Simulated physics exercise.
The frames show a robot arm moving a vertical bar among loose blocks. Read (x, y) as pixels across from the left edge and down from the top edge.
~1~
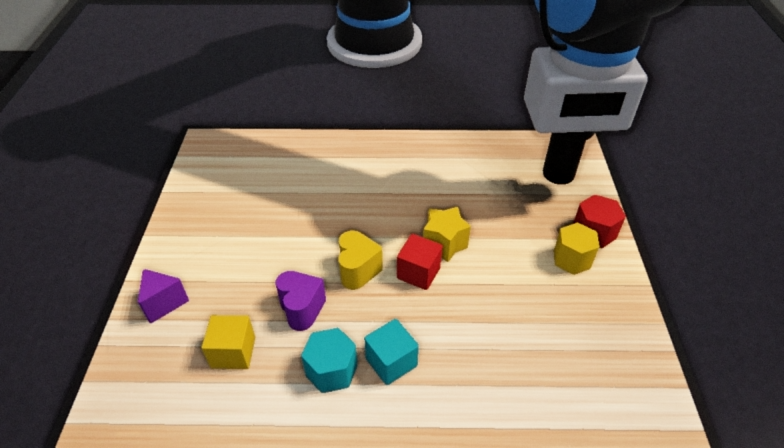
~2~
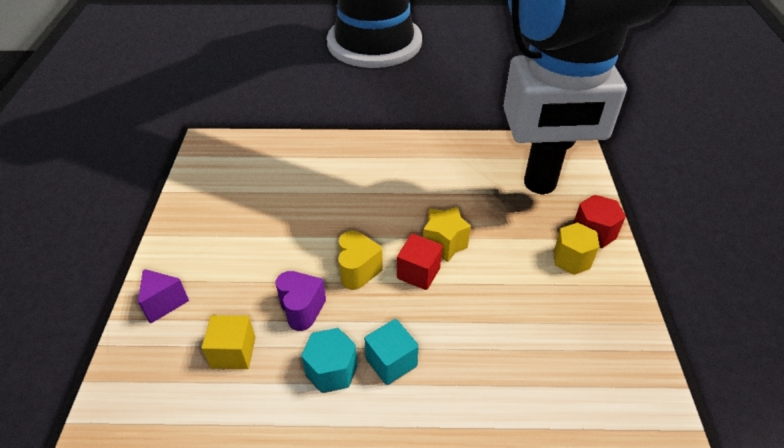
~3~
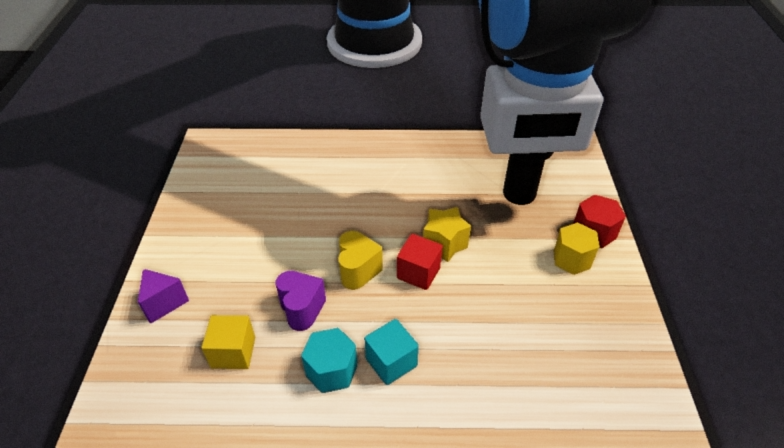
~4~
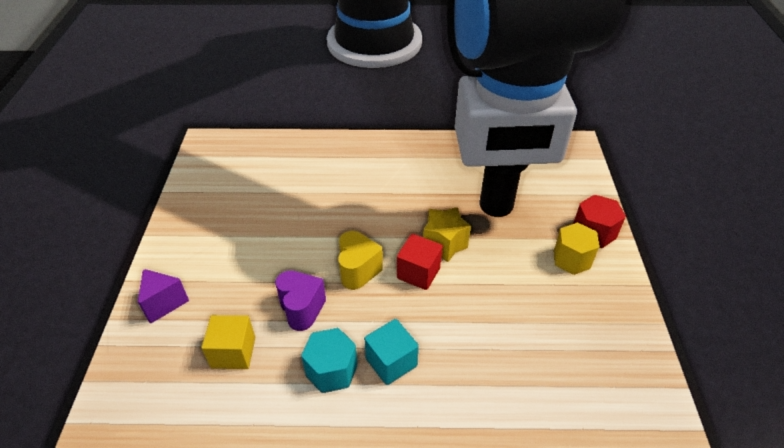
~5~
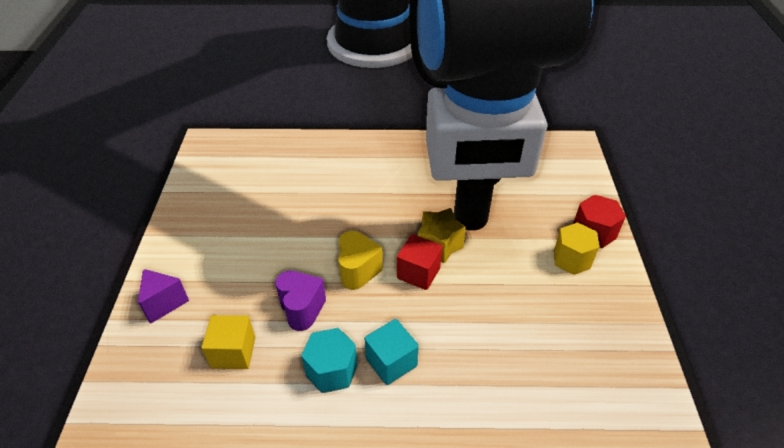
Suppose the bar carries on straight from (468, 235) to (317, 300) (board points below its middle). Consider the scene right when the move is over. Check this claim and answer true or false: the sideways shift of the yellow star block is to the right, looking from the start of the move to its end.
Verdict: False.
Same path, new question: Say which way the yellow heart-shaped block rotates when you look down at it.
From above, it looks like the yellow heart-shaped block goes clockwise.
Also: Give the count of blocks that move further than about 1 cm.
The count is three or more.
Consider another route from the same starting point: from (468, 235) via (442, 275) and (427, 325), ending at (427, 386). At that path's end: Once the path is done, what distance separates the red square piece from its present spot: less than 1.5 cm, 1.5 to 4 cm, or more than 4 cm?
Final distance: More than 4 cm.
What follows on the original path. One third of the way, bar at (422, 241); yellow heart-shaped block at (349, 250); red square piece at (382, 280); yellow star block at (393, 250).
Two thirds of the way, bar at (370, 263); turquoise hexagon at (327, 354); yellow heart-shaped block at (311, 259), turned 70° clockwise; red square piece at (352, 314), turned 25° anticlockwise; yellow star block at (347, 281), turned 30° anticlockwise.
At the end, bar at (315, 285); purple heart-shaped block at (268, 308), turned 80° clockwise; turquoise hexagon at (322, 381), turned 20° clockwise; yellow heart-shaped block at (287, 259), turned 95° clockwise; red square piece at (342, 335), turned 60° anticlockwise; yellow star block at (312, 310), turned 70° anticlockwise.
